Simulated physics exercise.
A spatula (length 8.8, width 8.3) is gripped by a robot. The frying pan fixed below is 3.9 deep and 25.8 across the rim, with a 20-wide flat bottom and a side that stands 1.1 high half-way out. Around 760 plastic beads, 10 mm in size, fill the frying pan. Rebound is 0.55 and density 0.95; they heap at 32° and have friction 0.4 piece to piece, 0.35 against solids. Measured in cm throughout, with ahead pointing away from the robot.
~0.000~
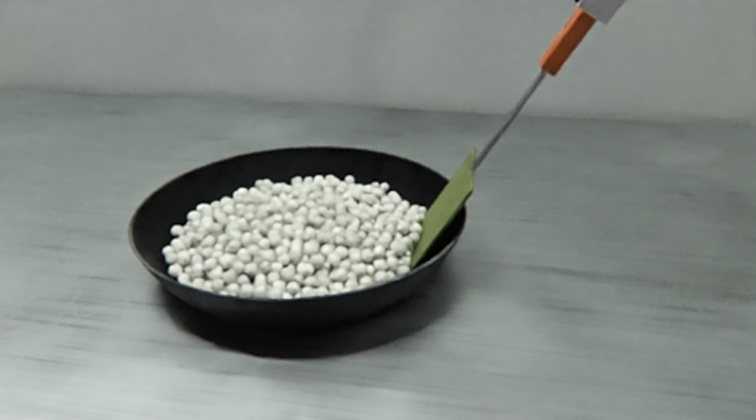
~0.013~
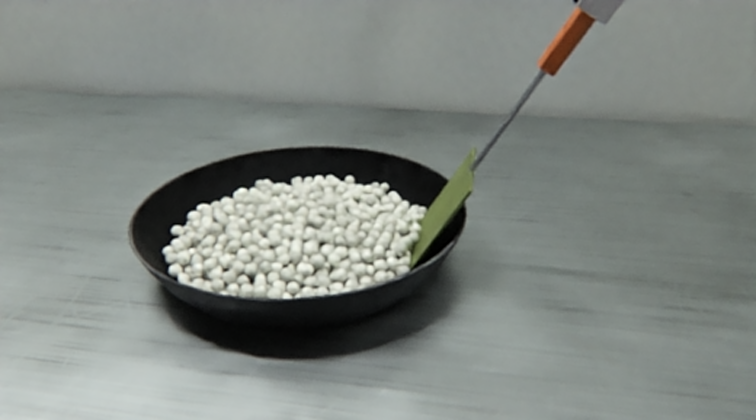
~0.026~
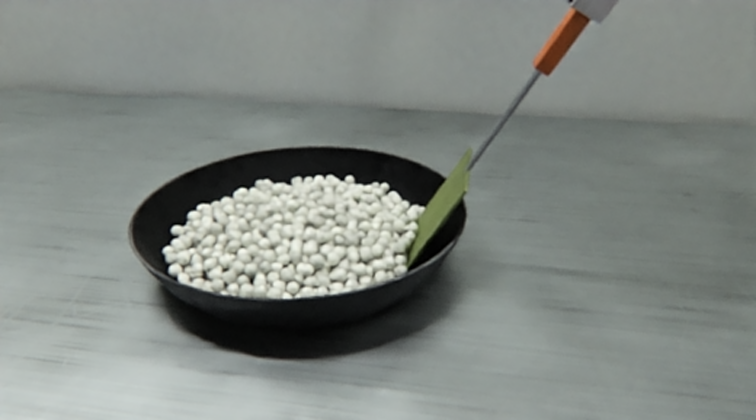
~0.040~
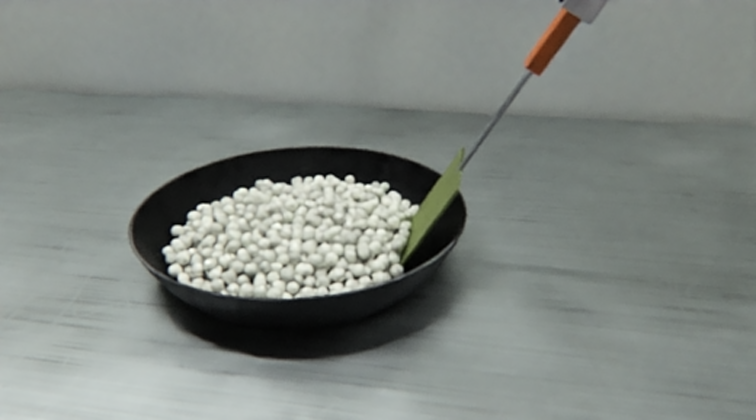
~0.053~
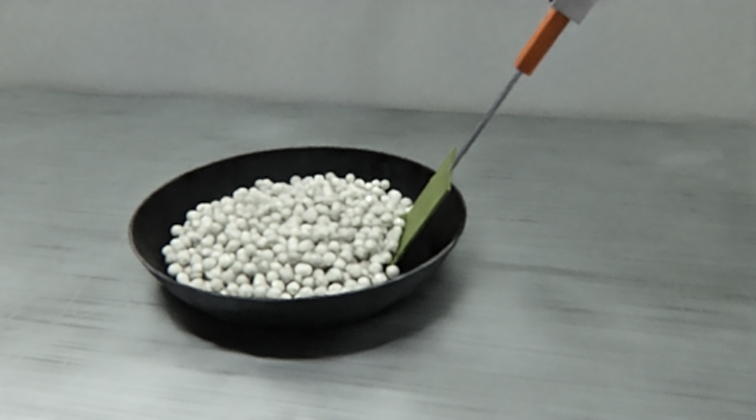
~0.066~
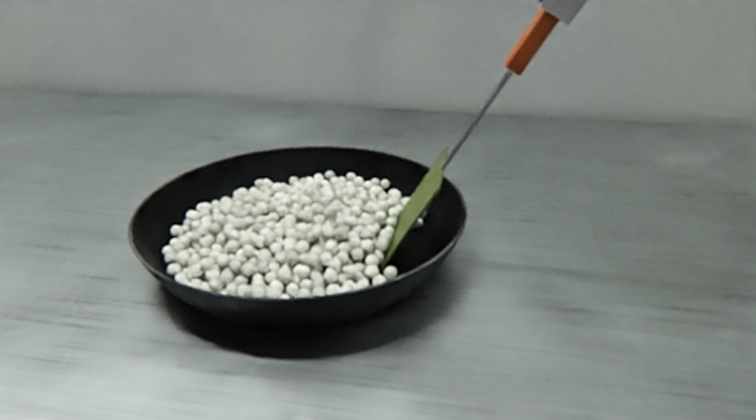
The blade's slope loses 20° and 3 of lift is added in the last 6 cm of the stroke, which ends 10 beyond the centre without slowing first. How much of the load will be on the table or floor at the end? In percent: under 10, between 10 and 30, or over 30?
Between 10 and 30 percent.
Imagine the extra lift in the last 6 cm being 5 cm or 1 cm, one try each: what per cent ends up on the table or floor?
10 and 10 per cent.
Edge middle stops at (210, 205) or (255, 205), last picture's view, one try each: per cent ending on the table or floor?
First try about 5 percent, second about 0 percent.
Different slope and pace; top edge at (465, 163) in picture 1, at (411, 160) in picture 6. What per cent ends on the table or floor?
25 %.
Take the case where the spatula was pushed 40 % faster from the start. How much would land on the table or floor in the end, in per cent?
Roughly 20 in a hundred.
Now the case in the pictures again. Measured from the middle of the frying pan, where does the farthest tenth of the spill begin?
About 30 cm from the centre.
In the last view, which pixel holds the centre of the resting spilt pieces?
In the last view, it's around (98, 226).
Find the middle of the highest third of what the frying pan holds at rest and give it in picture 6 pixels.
I'd say around pixel (218, 216).
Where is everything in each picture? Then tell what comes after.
The first frame shows spatula top edge at (474, 168), sloping 60°; upper third of the load around (309, 228), from x 170 to 420, top at y 180; 758 in the frying pan.
The second frame shows spatula top edge at (473, 168), sloping 60°; upper third of the load around (309, 227), from x 170 to 420, top at y 180.
The third frame shows spatula top edge at (469, 167), sloping 60°; upper third of the load around (310, 227), from x 170 to 420, top at y 180.
The fourth frame shows spatula top edge at (461, 167), sloping 60°; upper third of the load around (318, 227), from x 170 to 420, top at y 180.
The fifth frame shows spatula top edge at (452, 167), sloping 60°; upper third of the load around (319, 225), from x 170 to 420, top at y 180.
The sixth frame shows spatula top edge at (443, 166), sloping 60°; upper third of the load around (318, 225), from x 170 to 420, top at y 175; 758 in the frying pan.
By 0.19 s, sloping 60°, highest piece 4 above the table; 758 in the frying pan.
By 0.32 s, sloping 54°, highest piece 5 above the table; 758 in the frying pan.
By 0.59 s, sloping 40°, highest piece 5 above the table; 651 in the frying pan, 103 on the table or floor, 4 on the blade or in flight.
By 1.64 s, sloping 40°, highest piece 4 above the table; 651 in the frying pan, 107 on the table or floor.
Final count, 651 in the frying pan, 107 on the table or floor. That is 14 % on the table or floor.
